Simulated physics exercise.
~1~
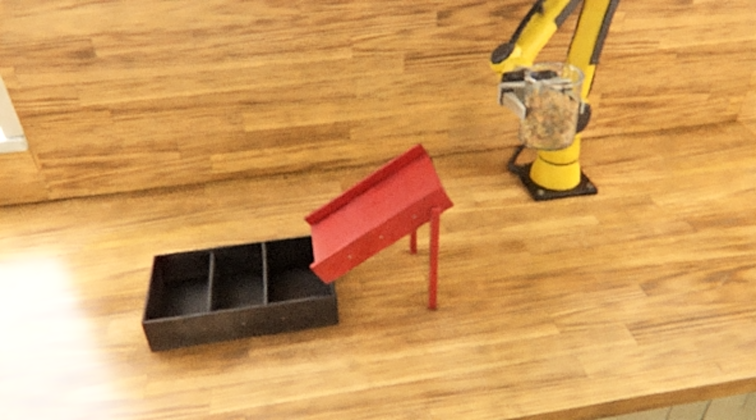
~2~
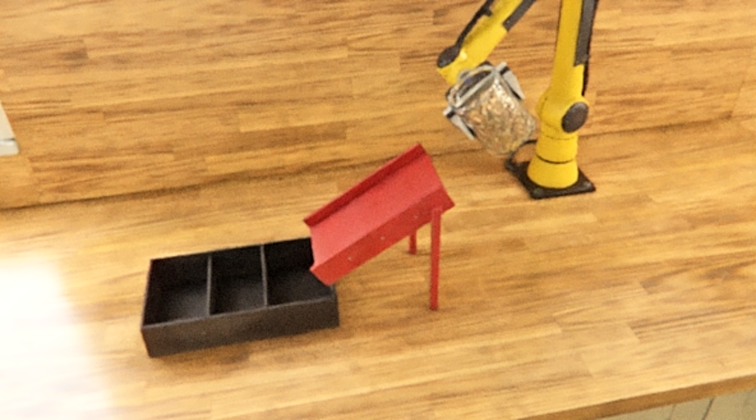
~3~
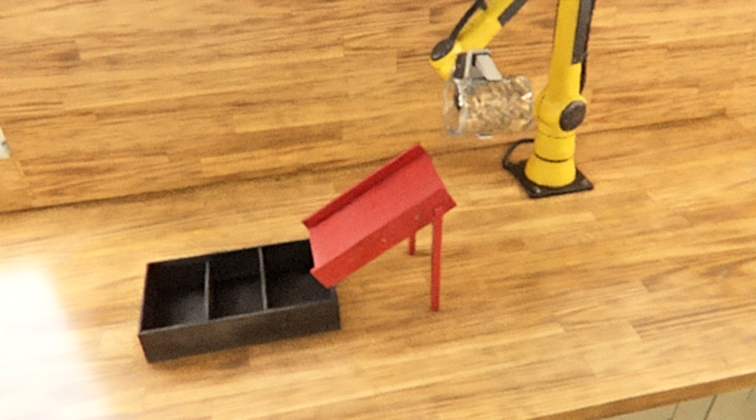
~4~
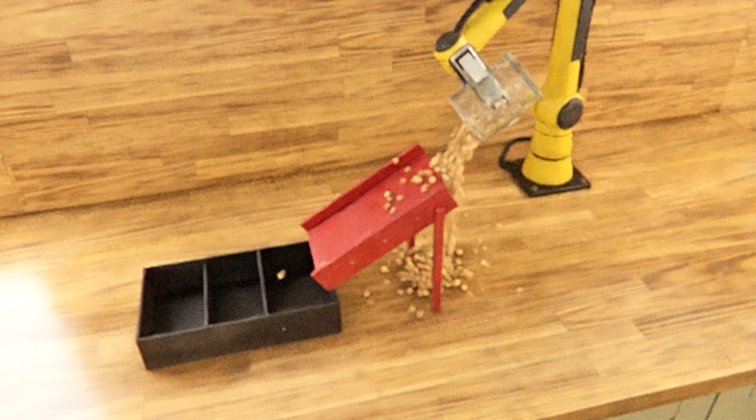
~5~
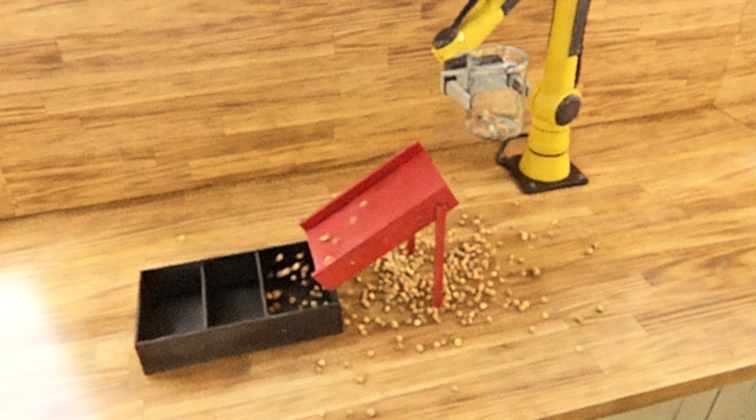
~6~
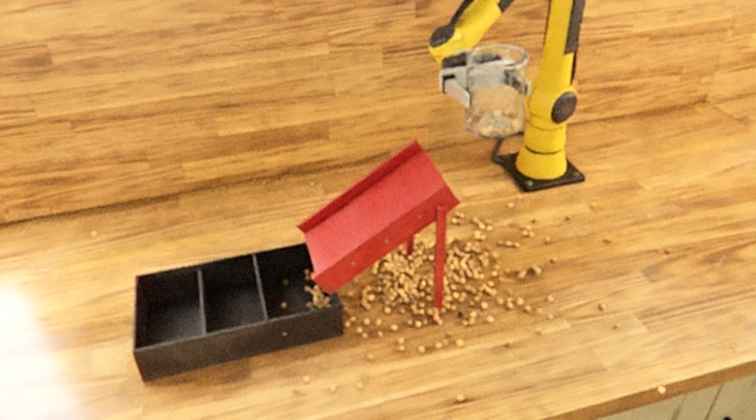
A yellow robot arm tips chickpeas toward a red chute, spilling most onto the table.
